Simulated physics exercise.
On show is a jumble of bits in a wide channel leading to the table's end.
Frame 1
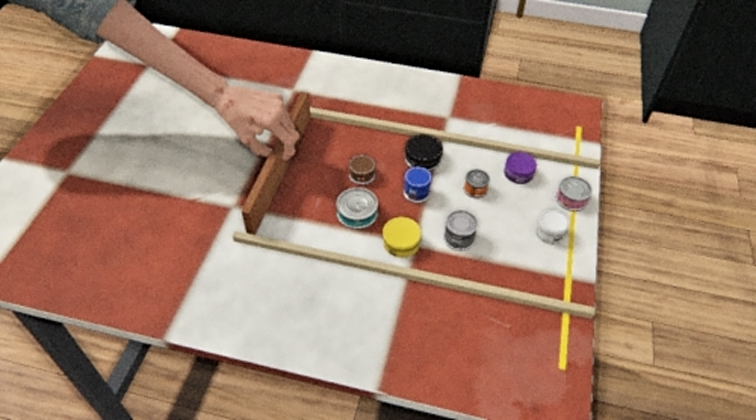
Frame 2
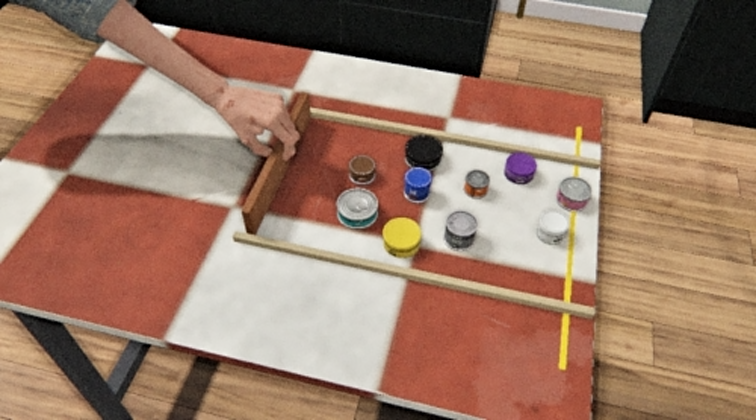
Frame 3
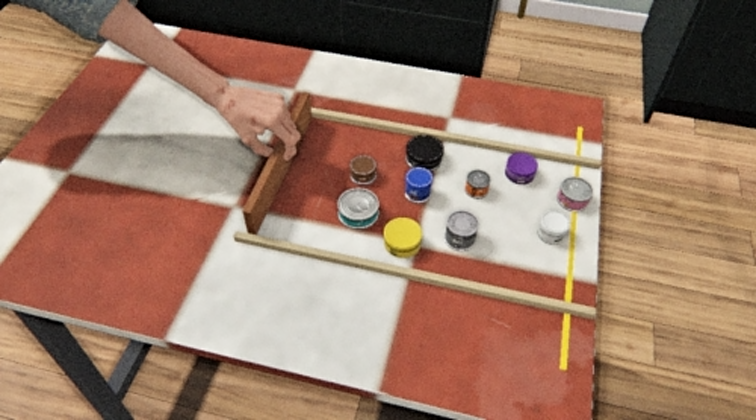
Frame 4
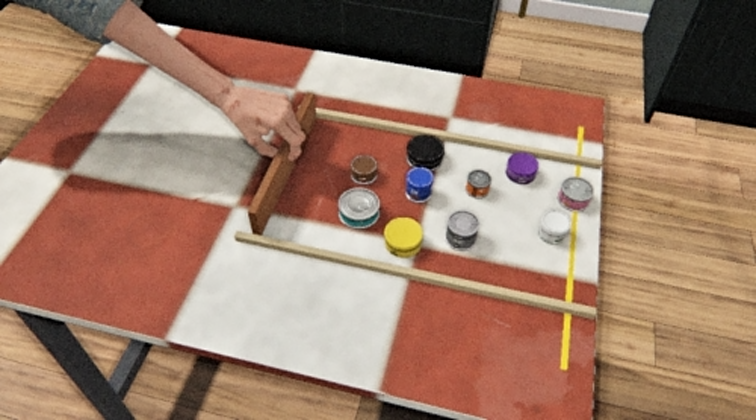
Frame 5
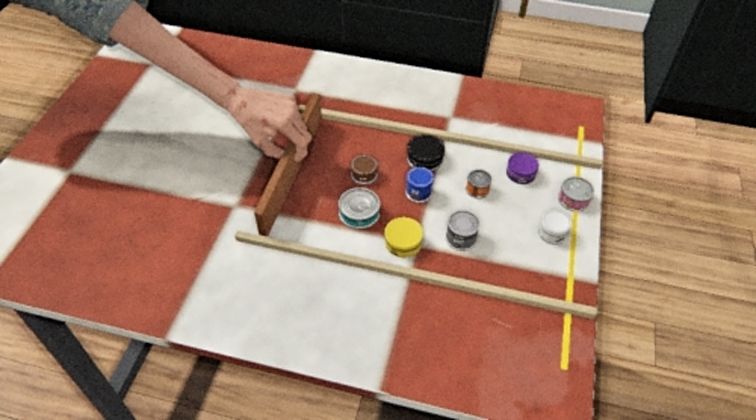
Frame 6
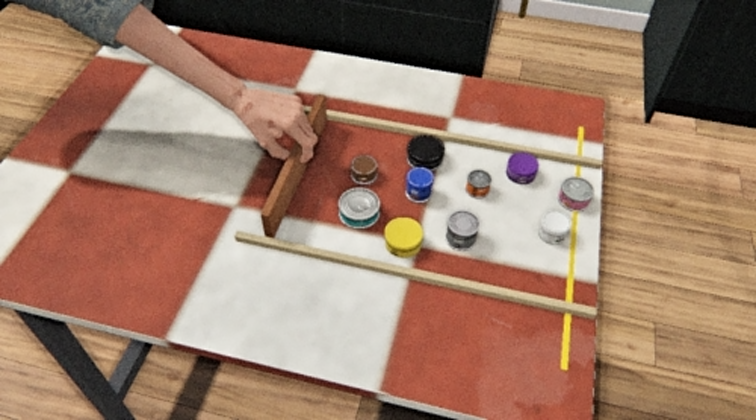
A hand reaching in from the upper left slides an upright wooden board slowly and slightly rightward between two pale rails on a red-and-white checked table, seen from above at an angle. Brown, teal, black, blue and yellow containers sit nearer the board, with orange, grey, purple, pink and white ones farther right near a yellow tape line. The containers stay essentially still, and the camera barely shifts.
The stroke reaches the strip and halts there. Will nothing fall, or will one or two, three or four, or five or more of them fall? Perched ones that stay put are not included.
It ends with five pieces at least gone from the top.
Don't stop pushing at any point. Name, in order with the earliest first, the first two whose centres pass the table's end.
Pink tin, purple tub.
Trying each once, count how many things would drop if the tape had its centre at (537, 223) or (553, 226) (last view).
The counts would come to 1 and 4.
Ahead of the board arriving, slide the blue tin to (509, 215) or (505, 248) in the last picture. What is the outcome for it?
One after the other: It ends up falling; it ends up falling.
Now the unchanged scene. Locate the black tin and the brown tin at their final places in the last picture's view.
Around (598, 182) and around (591, 210).
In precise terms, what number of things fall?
Counted up, you get 6.
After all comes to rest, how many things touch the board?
4 end up touching it.
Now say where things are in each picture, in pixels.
Pink tin (574, 194); white tin (553, 227); purple tub (520, 168); board (279, 160); tape (572, 230), in the first picture.
White tin (552, 228); grey tin (460, 231), in the second picture.
Purple tub (521, 169); yellow tub (403, 238), in the third picture.
Pink tin (576, 194); brown tin (364, 170), in the fourth picture.
White tin (555, 228); orange tin (479, 184), in the fifth picture.
Pink tin (576, 194); white tin (554, 228); purple tub (522, 169); board (297, 162); tape (574, 230), in the sixth picture.
A little later, none off yet; pink tin at rest near (576, 194); white tin at rest near (554, 228); purple tub at rest near (522, 169).
Next, none off yet; pink tin shifted about its own width near (597, 197); white tin shifted about its own width near (582, 239); purple tub shifted well along near (589, 173).
When it is over, the number that fall off is five or more; down, blue tin, grey tin, orange tin, purple tub, white tin and pink tin.
